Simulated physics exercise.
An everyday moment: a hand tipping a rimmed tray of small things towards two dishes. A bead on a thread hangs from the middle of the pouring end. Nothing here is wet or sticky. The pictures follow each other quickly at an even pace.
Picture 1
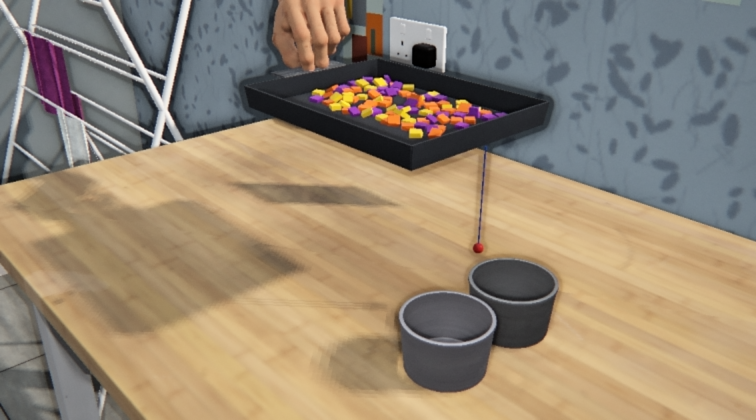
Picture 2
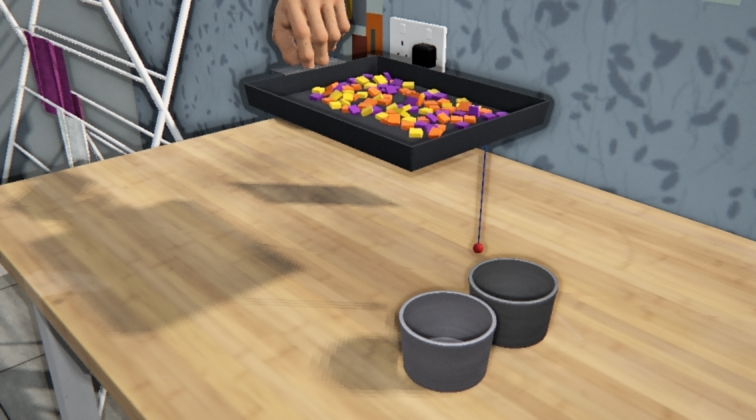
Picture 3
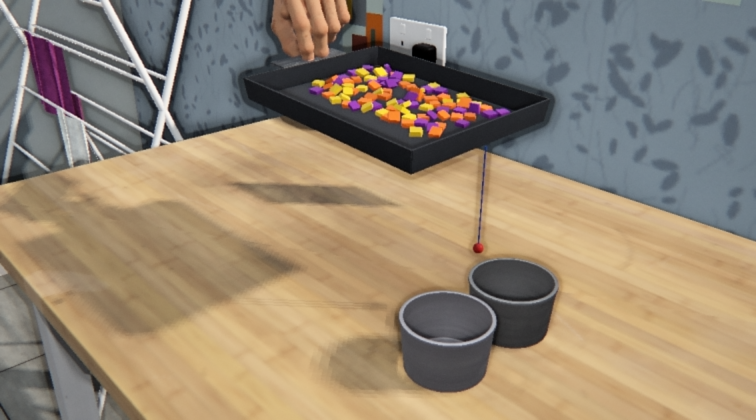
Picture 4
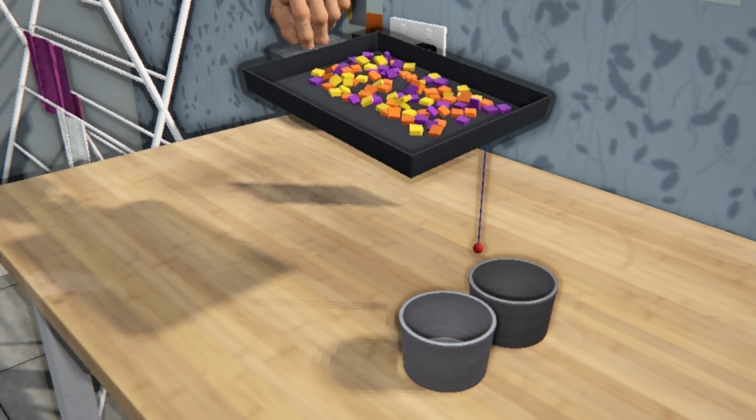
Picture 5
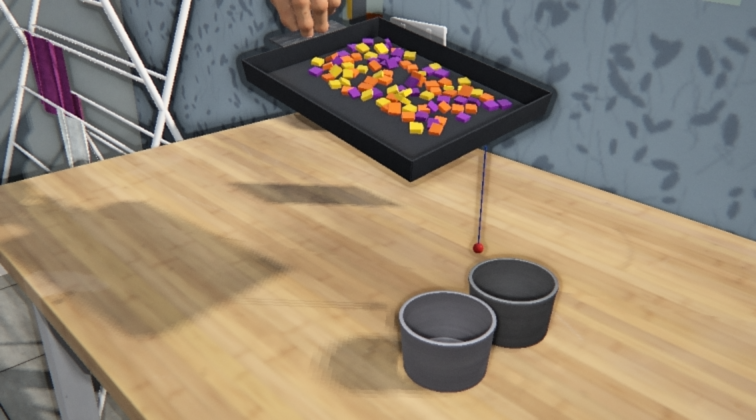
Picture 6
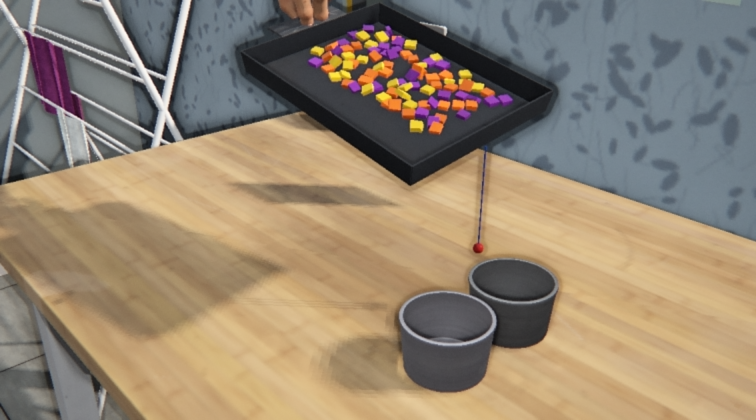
At first, a hand holds a dark rimmed tray of yellow, orange and purple pieces nearly level above a wooden table, with two grey dishes below and a red bead hanging still on a thread. Then the tray gradually tilts, its back edge rising and its near corner dipping slightly, while the dishes stay put.
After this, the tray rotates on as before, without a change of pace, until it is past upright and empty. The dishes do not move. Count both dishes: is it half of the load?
In the dishes lies only the smaller part of it.
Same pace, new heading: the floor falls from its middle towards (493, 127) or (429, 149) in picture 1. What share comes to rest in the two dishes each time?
First some 0, then 50 per cent.
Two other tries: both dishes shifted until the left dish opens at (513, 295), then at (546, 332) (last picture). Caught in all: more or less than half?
The first try: Below a half. The second: Not half.
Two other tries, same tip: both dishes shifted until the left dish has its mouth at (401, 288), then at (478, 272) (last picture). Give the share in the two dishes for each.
About 80 and 0 per cent.
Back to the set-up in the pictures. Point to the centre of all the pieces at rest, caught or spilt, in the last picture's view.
Around (409, 334).
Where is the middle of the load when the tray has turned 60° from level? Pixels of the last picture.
Near (416, 158).
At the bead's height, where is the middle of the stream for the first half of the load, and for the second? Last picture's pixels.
At about (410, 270), then at (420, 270).
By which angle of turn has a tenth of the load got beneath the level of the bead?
Roughly 85°.
Just after the last frame, tray tipped steeply; almost all on the tray; just a few in the air.
A moment on, tray tipped right over; the larger part on the tray; about a tenth in the left dish; about a tenth outside both; about a tenth in the air.
Further on, tray tipped past a quarter turn; roughly a quarter in the left dish; the larger part outside both.
When it is over, tray tipped past a quarter turn; roughly a quarter in the left dish; not one in the right dish; the larger part outside both.
